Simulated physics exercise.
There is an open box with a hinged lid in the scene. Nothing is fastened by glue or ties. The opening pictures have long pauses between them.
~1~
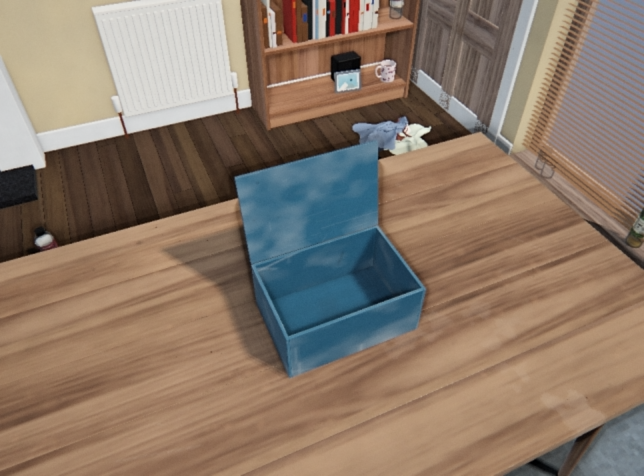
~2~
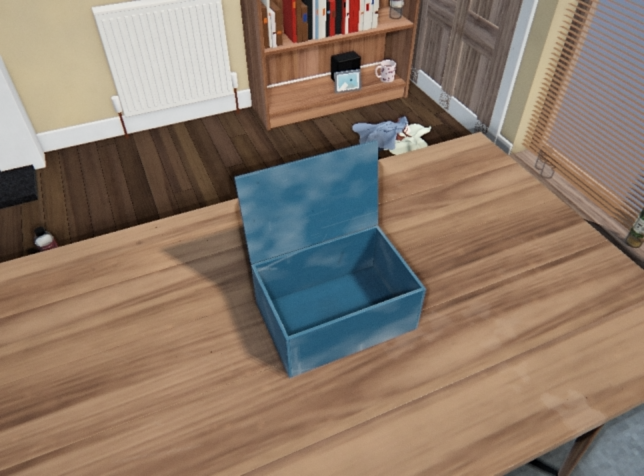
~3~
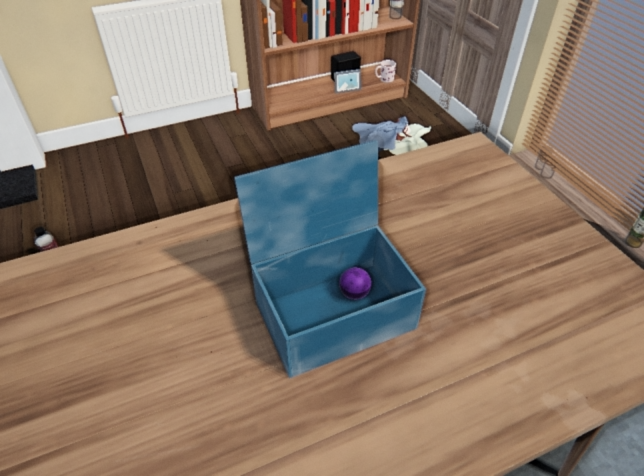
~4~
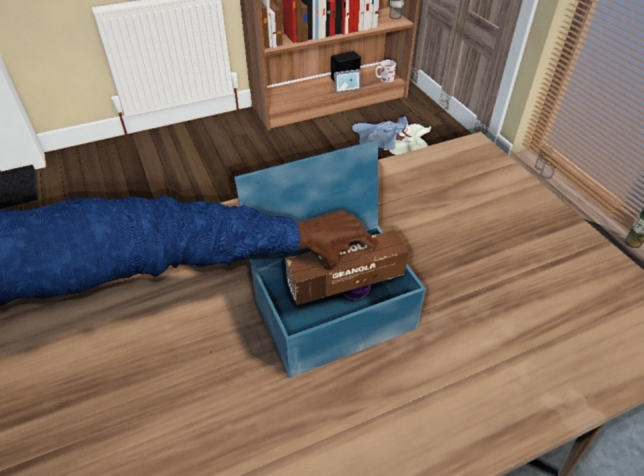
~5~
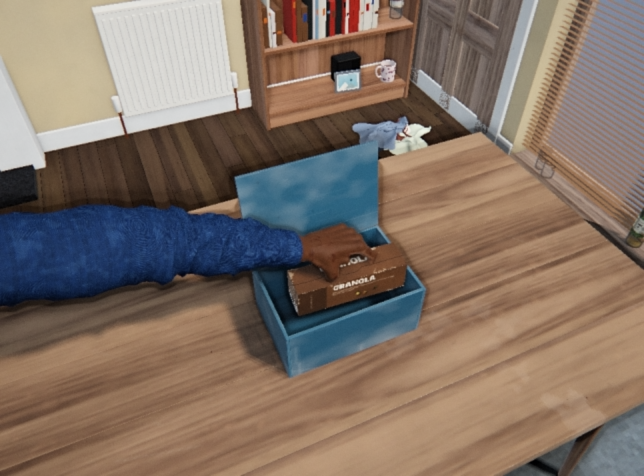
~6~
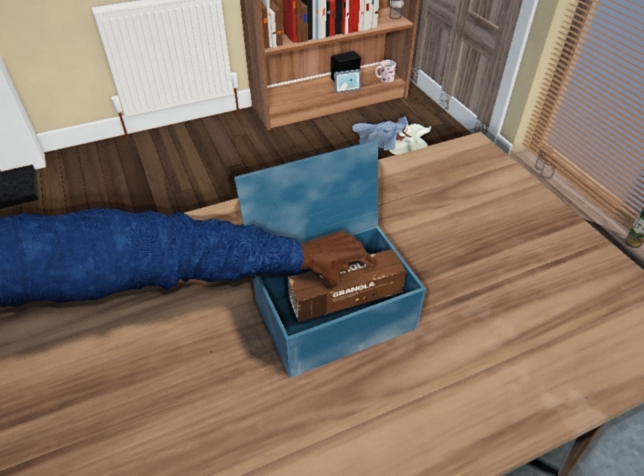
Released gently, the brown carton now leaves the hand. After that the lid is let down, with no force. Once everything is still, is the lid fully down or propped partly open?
It is fully down.
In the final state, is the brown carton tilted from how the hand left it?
Looking at the last picture, it sits at an angle.
Then, 1.10 s on from there, lid starting down; brown carton on its side near (354, 318); purple ball shifted a little.
Then, 1.90 s on from there, lid 40° above the rim; brown carton on its side near (354, 318); purple ball shifted a little.
In the end, lid shut; toppled in the box, brown carton; purple ball unmoved. At the end, from the last picture's camera, brown carton near (354, 318).
